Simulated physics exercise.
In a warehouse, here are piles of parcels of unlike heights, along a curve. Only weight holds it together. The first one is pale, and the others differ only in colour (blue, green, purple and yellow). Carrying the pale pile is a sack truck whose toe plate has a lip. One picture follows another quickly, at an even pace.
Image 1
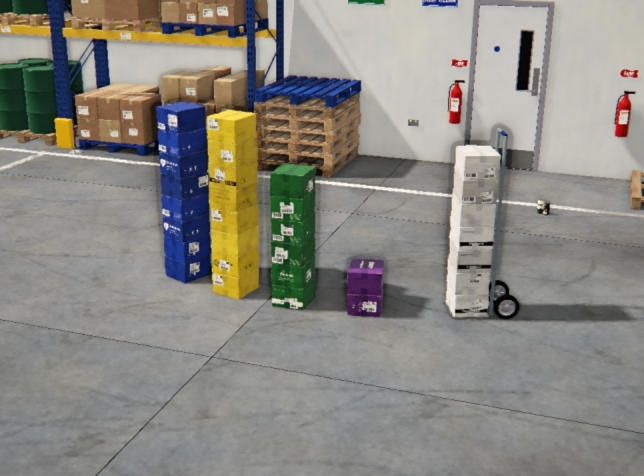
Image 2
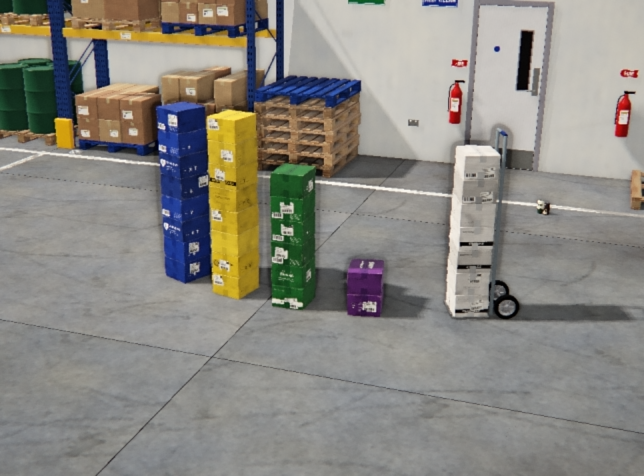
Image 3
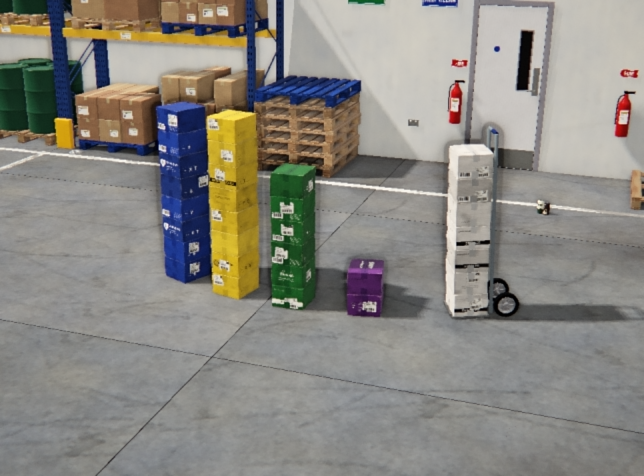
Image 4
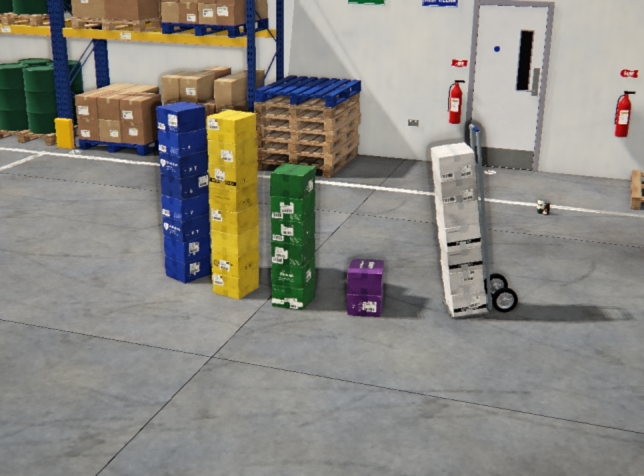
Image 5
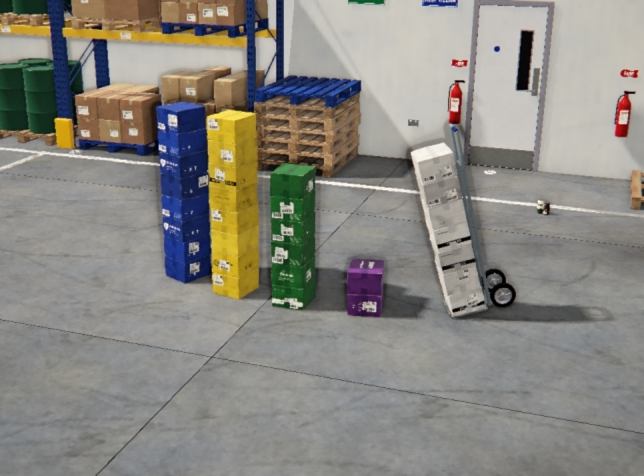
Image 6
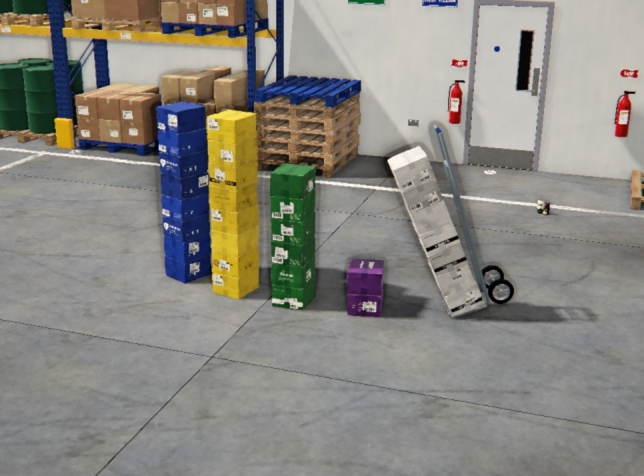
A warehouse with a gray concrete floor is seen from a raised, fixed viewpoint, facing a pale wall with a door, fire extinguishers and loaded shelving. Stacks of blue, yellow, green and short purple parcels stand from left to right, with a tall white stack on a sack truck farther right. The truck and white stack start upright, then lean steadily leftward while the other stacks stay still.
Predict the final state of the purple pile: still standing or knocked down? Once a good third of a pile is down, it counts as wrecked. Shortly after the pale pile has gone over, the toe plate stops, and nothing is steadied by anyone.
Still standing.
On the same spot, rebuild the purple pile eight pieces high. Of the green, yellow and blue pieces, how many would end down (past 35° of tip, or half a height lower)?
Green 6, yellow 8, blue 8.
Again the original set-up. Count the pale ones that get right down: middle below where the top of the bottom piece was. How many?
That would be 5 in total.
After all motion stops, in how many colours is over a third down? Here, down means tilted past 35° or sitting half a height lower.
Total: 0.
Shortly afterwards, 7 of the pale pile down; none of the 2 purple parcels down (0 of 24 in all colours); top purple parcel unmoved.
Next, 7 of the pale pile down; none of the 2 purple parcels down (0 of 24 in all colours); top purple parcel a little from its place; top green parcel a little from its place.
In the end, 7 of the pale pile down; none of the 2 purple parcels down (0 of 24 in all colours); top purple parcel a little from its place; top green parcel unmoved. From the last view, middles, top purple parcel near (360, 277), top green parcel near (293, 181).
